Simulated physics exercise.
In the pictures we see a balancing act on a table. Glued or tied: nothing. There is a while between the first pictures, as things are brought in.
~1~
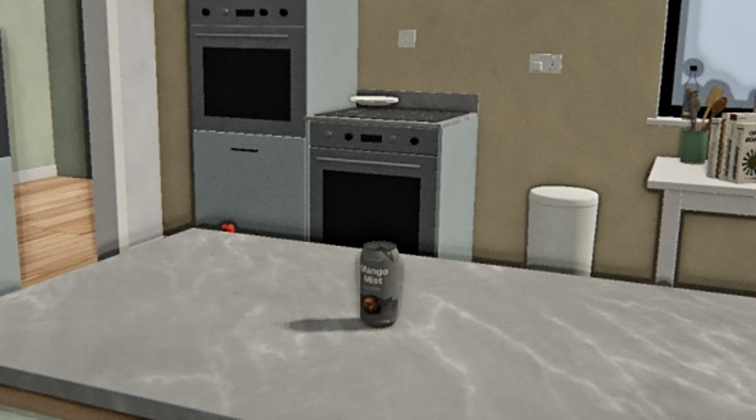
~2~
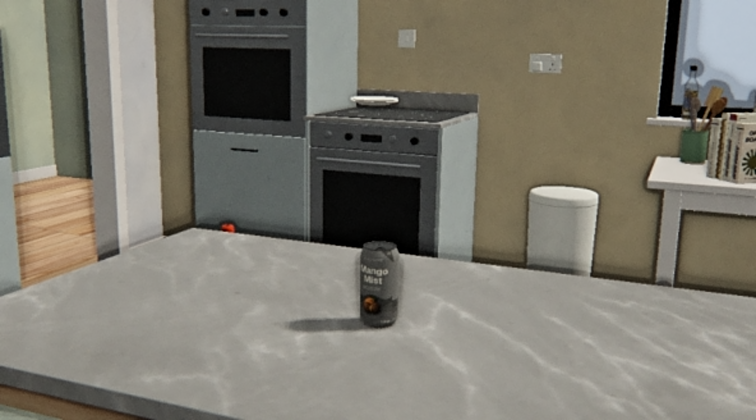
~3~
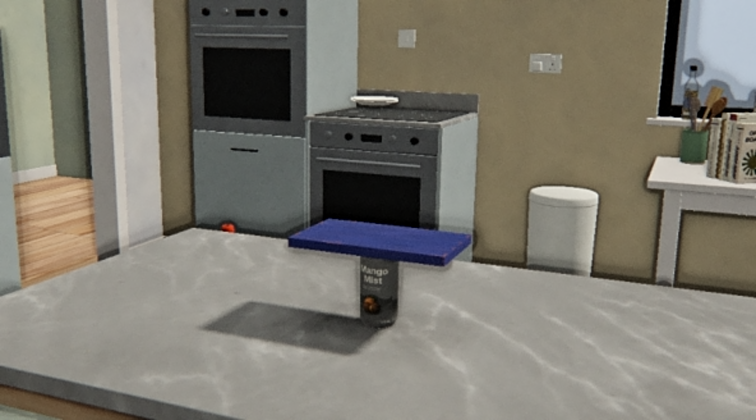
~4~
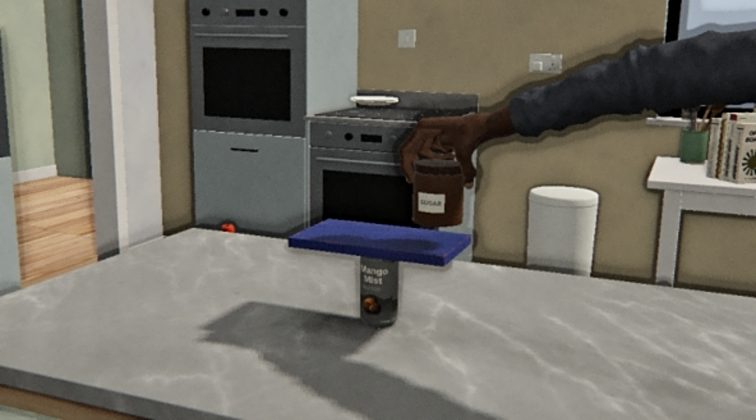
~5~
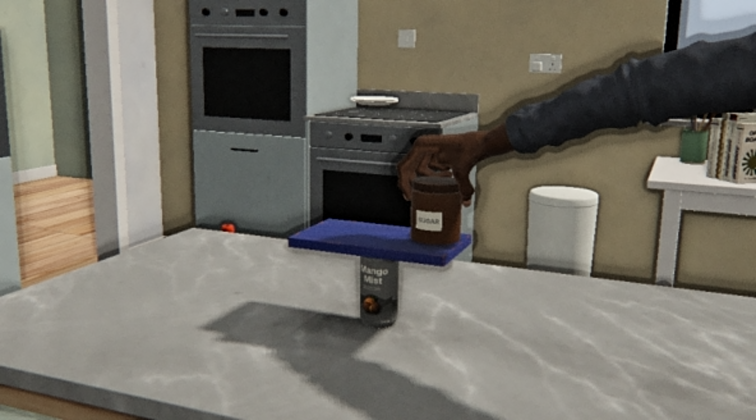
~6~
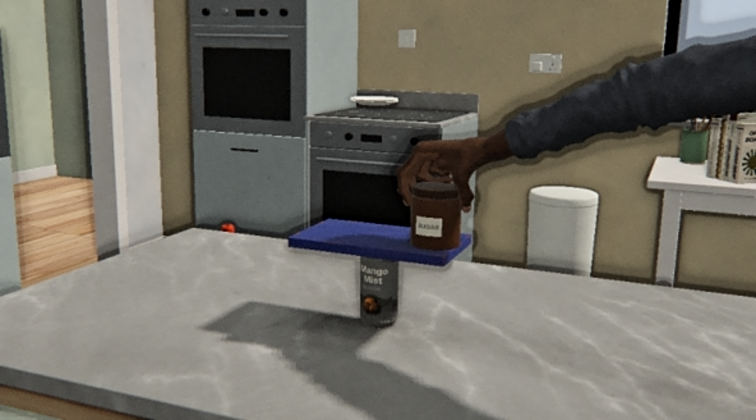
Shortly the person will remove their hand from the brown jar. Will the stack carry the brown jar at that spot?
It will fail to support the load.
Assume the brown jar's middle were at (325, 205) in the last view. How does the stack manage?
Well, it crumbles then.
Then, 0.50 s past the last view, brown jar now fallen; blue board on its side.
Then, 0.90 s past the last view, blue board now fallen; grey can rocked 6° from its first pose.
Finally, fallen, blue board and brown jar; left askew, grey can. The stack comes apart.
